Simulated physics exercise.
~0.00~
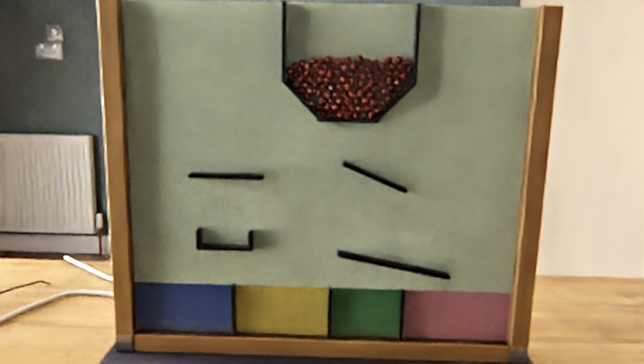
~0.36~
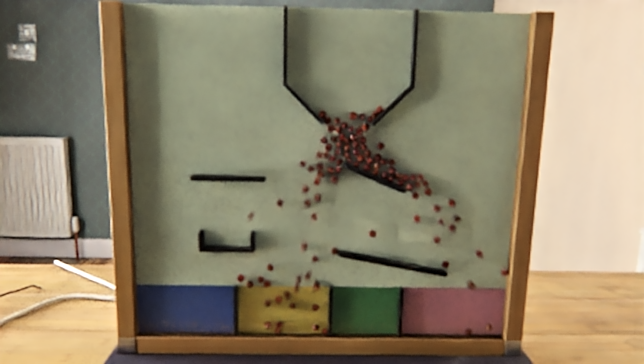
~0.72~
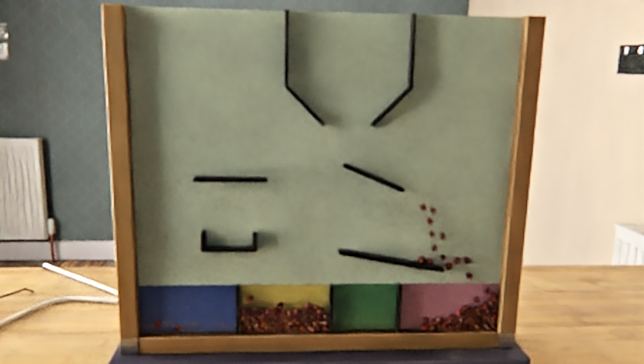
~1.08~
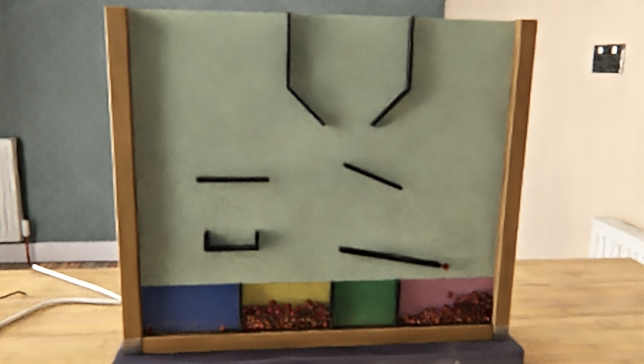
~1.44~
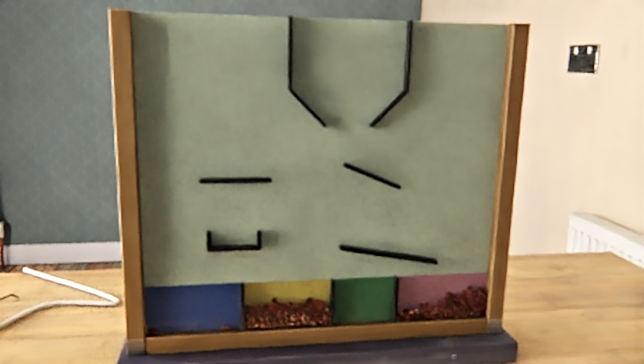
We see reddish beads held in a hopper pour out onto the ledges below, scattering down a flat upright case as the view drifts slightly sideways. They settle mainly in the yellow and pink bins, with hardly any in the blue and the green looking empty.
